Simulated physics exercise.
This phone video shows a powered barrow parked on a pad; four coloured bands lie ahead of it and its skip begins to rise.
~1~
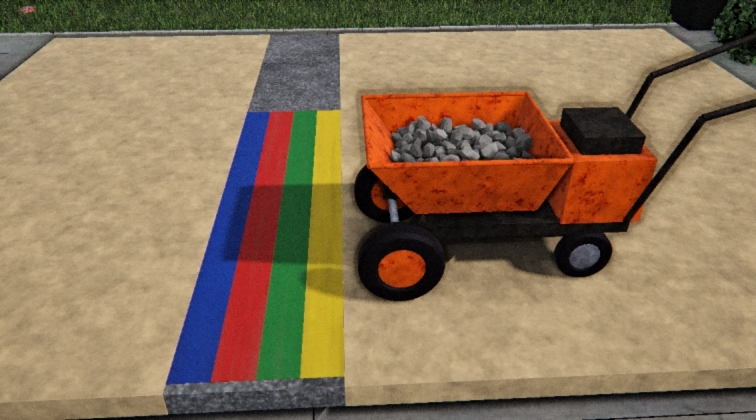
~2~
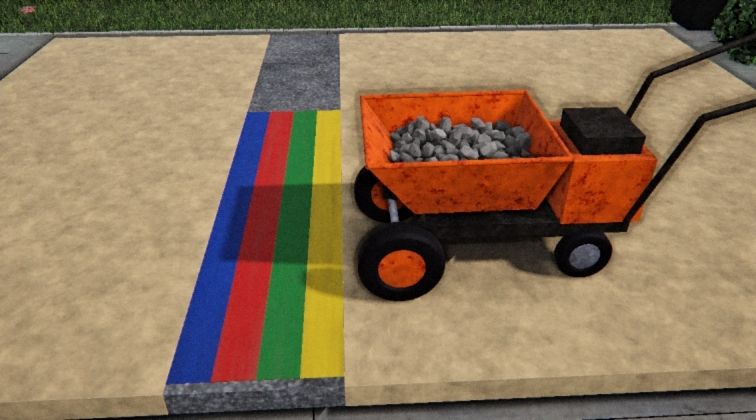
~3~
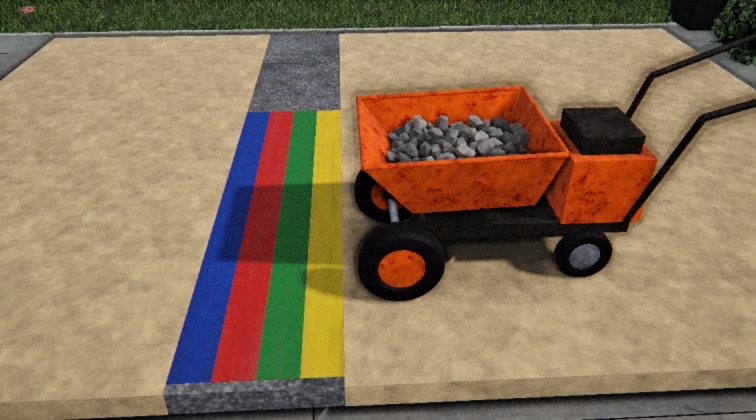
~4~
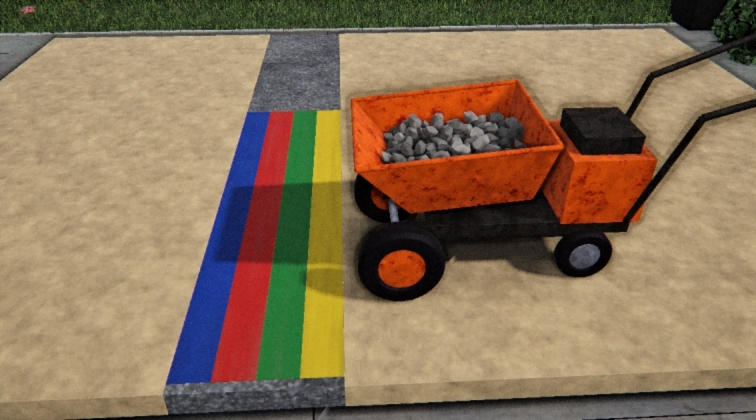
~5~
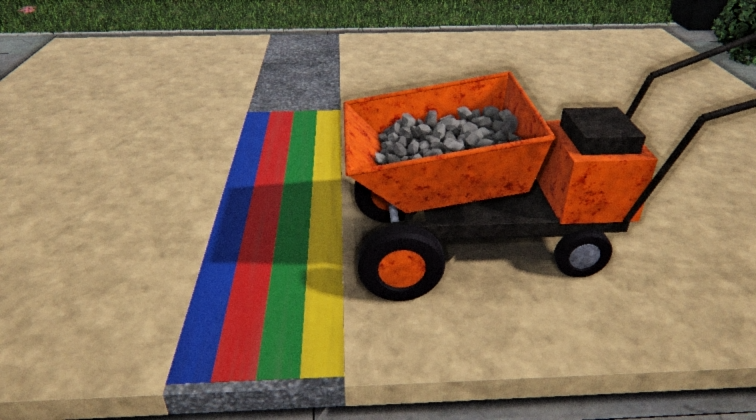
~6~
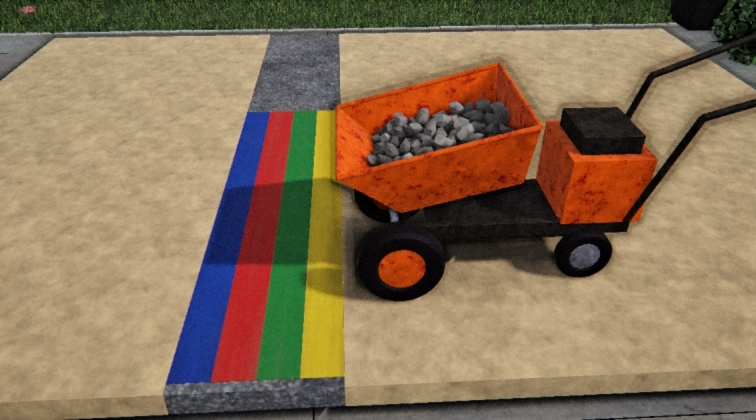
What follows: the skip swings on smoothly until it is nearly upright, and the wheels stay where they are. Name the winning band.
The red band.
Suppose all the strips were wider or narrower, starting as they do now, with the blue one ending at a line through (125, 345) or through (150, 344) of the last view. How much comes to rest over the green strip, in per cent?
The first painting gives around 40 per cent, the second around 30 per cent.
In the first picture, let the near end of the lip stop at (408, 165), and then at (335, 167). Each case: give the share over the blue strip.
First try: Some 10 %; second try: 30 %.
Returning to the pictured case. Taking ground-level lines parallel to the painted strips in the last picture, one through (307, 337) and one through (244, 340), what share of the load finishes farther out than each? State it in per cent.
Estimate, first then second: 90 %, 60 %.
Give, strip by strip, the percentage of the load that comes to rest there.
Percentages: Yellow 0, green 20, red 35, blue 25.
Soon after the last picture, skip tipped steeply; all in the skip.
A little later, skip tipped right over; most in the skip; a stray few over the green strip; a small part over the red strip.
Later still, skip tipped right over; a small part in the skip; about a quarter over the green strip; about a third over the red strip; about a quarter over the blue strip; a small part off the paint.
At rest, skip tipped right over; a small part in the skip; none over the yellow strip; about a quarter over the green strip; about a third over the red strip; about a quarter over the blue strip; a small part off the paint.
